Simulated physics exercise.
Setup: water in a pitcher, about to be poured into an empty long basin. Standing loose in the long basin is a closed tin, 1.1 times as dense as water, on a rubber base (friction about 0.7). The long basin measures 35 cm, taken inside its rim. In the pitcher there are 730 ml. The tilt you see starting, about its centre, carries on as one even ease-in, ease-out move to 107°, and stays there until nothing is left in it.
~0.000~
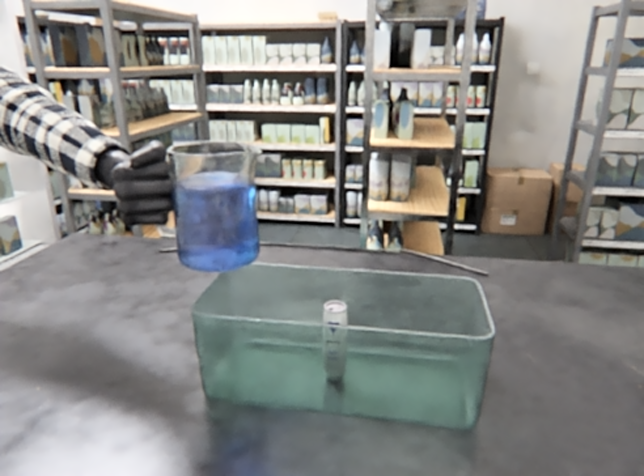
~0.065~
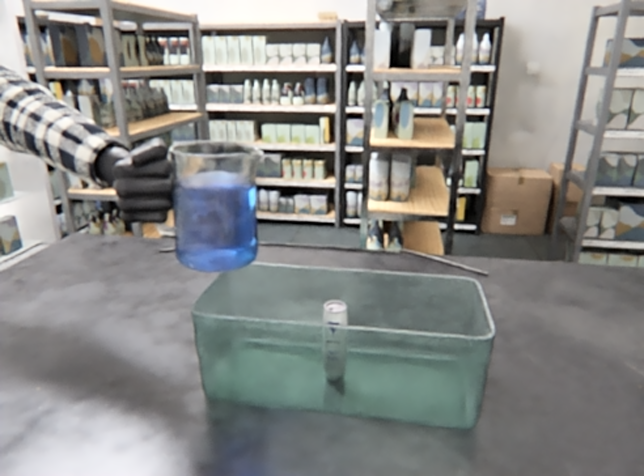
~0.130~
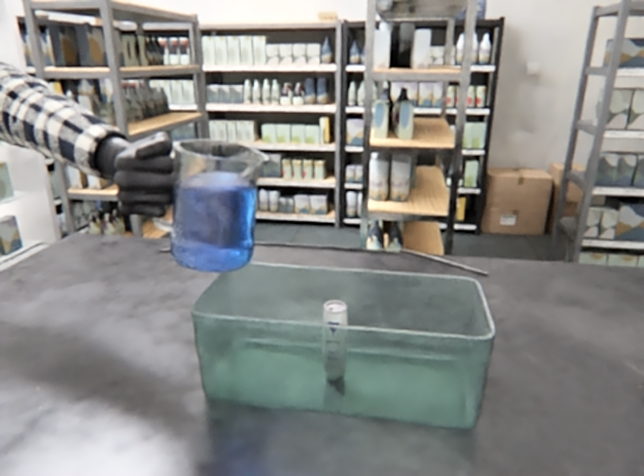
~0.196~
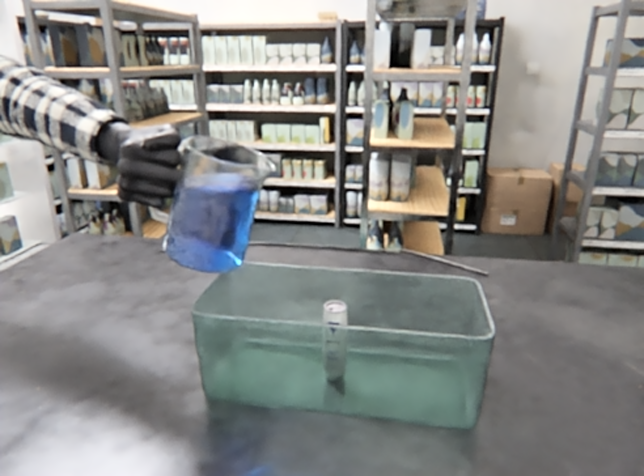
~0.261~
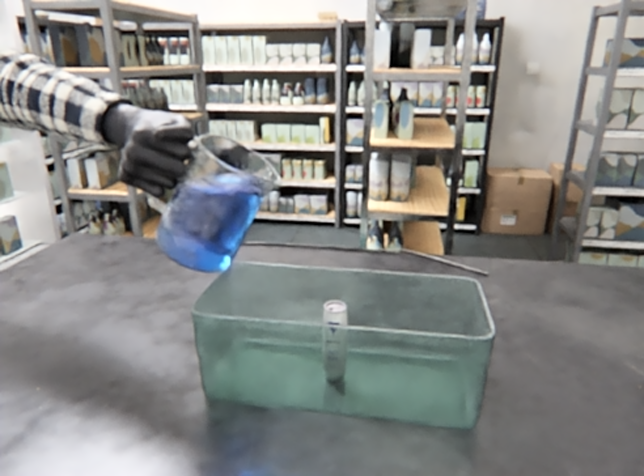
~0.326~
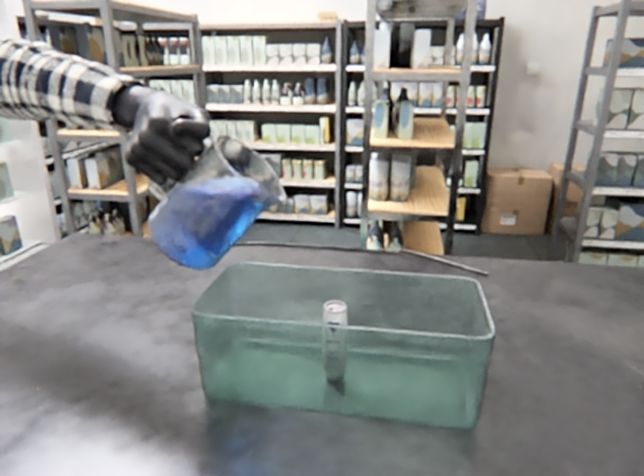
In the video, a black-gloved hand in a checkered sleeve holds a clear container of blue liquid above a green-tinted basin with a small clear cylinder inside, then tilts the container steadily to the right, the liquid shifting within.
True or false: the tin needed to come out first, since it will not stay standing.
True.
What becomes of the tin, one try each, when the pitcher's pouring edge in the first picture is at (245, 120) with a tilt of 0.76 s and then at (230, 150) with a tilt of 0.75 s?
First it tips over; then it stays on its base.
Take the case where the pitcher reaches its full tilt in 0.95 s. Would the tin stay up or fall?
Result: Tin tipped over.
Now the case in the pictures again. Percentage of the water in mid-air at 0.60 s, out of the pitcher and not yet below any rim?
Roughly 18 percent.
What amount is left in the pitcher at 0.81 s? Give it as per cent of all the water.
24 per cent or thereabouts.
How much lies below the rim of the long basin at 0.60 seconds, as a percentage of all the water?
I'd put it near 12 percent.
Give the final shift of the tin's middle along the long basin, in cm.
Shift of tin centre: Approx. 12.5 cm.
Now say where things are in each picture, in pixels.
It leans 0°; its right rim is at (260, 151); the water meets the walls at (180, 178) and (252, 181); the long basin's rim runs from (211, 286) to (486, 307); the tin's top is at (335, 310), in the first frame.
It leans 2°; its right rim is at (262, 153); the water meets the walls at (180, 179) and (252, 181), in the second frame.
It leans 8°; its right rim is at (267, 159); the water meets the walls at (182, 179) and (254, 182), in the third frame.
It leans 17°; its right rim is at (275, 169); the water meets the walls at (181, 186) and (259, 183), in the fourth frame.
It leans 29°; its right rim is at (282, 183); the water meets the walls at (175, 198) and (265, 187), in the fifth frame.
It leans 43°; its right rim is at (286, 201); the water meets the walls at (166, 201) and (277, 193), in the sixth frame.
After 0.60 s the tilt is 97° and 70 per cent is still to pour; the tin stands where it began.
After 0.81 s the tilt is 107° and 24 per cent is still to pour; the tin leans 27°.
After 1.02 s the tilt is 107° and 5 per cent is still to pour; the tin lies on its side.
After 1.25 s the tilt is 107° and 1 per cent is still to pour; the tin lies on its side.
In the end the tin lies on its side.
